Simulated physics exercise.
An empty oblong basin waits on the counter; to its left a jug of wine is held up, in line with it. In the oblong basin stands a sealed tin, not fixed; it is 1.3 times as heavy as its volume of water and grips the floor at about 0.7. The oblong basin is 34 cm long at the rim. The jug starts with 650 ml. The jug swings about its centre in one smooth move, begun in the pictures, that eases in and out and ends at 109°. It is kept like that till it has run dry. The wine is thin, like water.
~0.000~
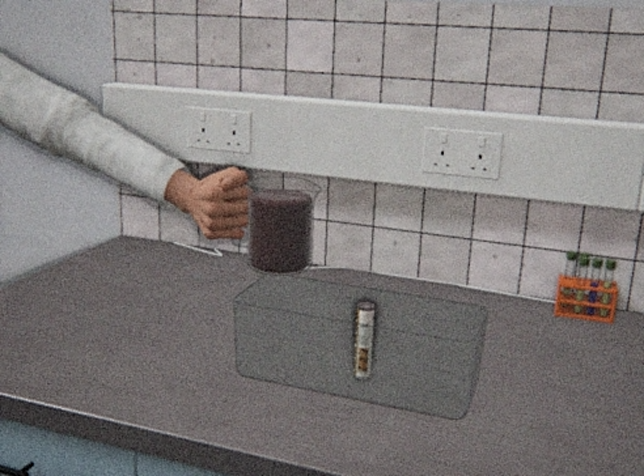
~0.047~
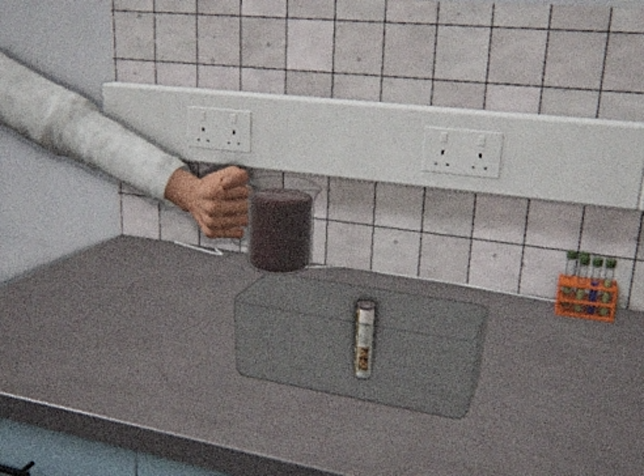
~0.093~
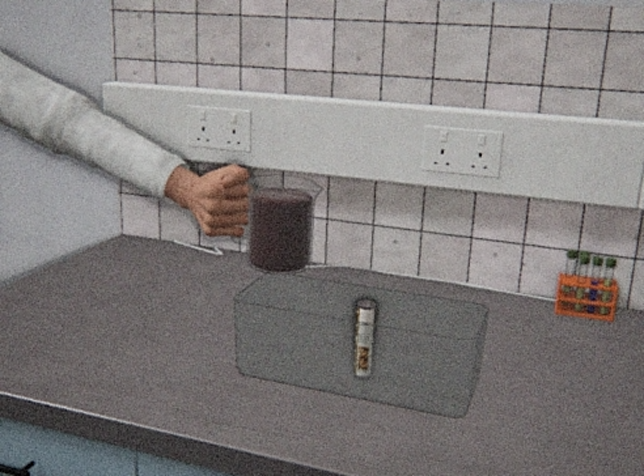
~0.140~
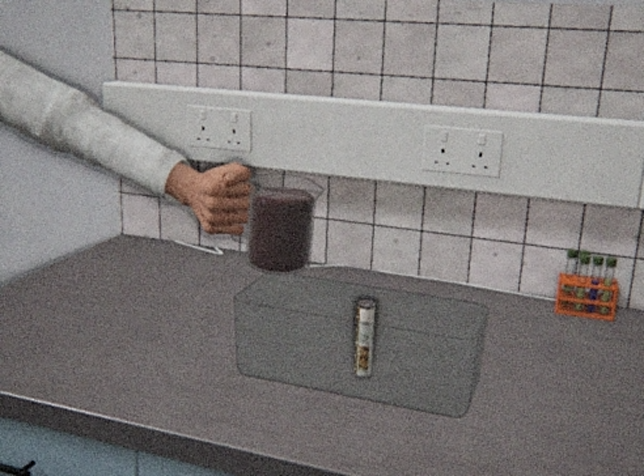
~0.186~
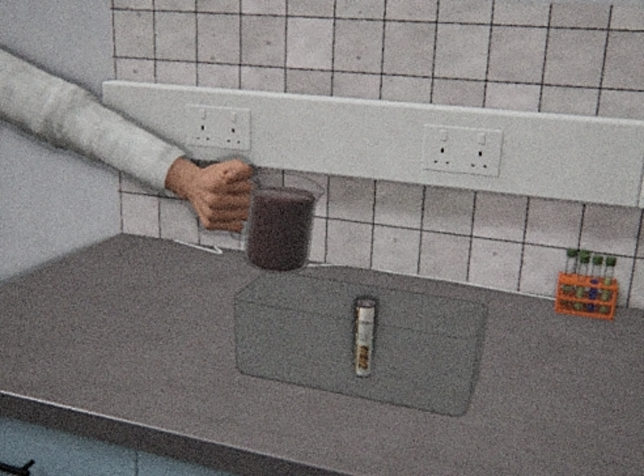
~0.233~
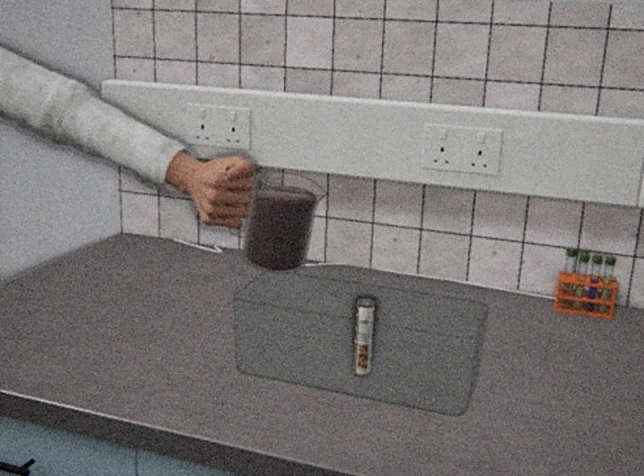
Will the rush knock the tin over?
The tin goes over.
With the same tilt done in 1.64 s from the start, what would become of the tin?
The tin topples.
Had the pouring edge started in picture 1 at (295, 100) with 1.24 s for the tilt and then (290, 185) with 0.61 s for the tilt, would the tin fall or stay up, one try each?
First it goes over; then it stays up.
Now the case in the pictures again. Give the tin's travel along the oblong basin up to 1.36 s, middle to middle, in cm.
About 9 cm.
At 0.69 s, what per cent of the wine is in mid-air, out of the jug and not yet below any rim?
Near 12 in a hundred.
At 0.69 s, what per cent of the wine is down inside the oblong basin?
Near 3 in a hundred.
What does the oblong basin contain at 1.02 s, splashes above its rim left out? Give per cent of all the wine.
Some 52 per cent.
Then, 0.69 s in, the tilt is 63° and 86 per cent is still to pour; the tin stands where it began.
Then, 1.02 s in, the tilt is 101° and 33 per cent is still to pour; the tin leans 11°.
Then, 1.36 s in, the tilt is 109° and 2 per cent is still to pour; the tin lies on its side.
Then, 1.74 s in, the tilt is 109° and 0 per cent is still to pour; the tin lies on its side.
Finally, the tin lies on its side.
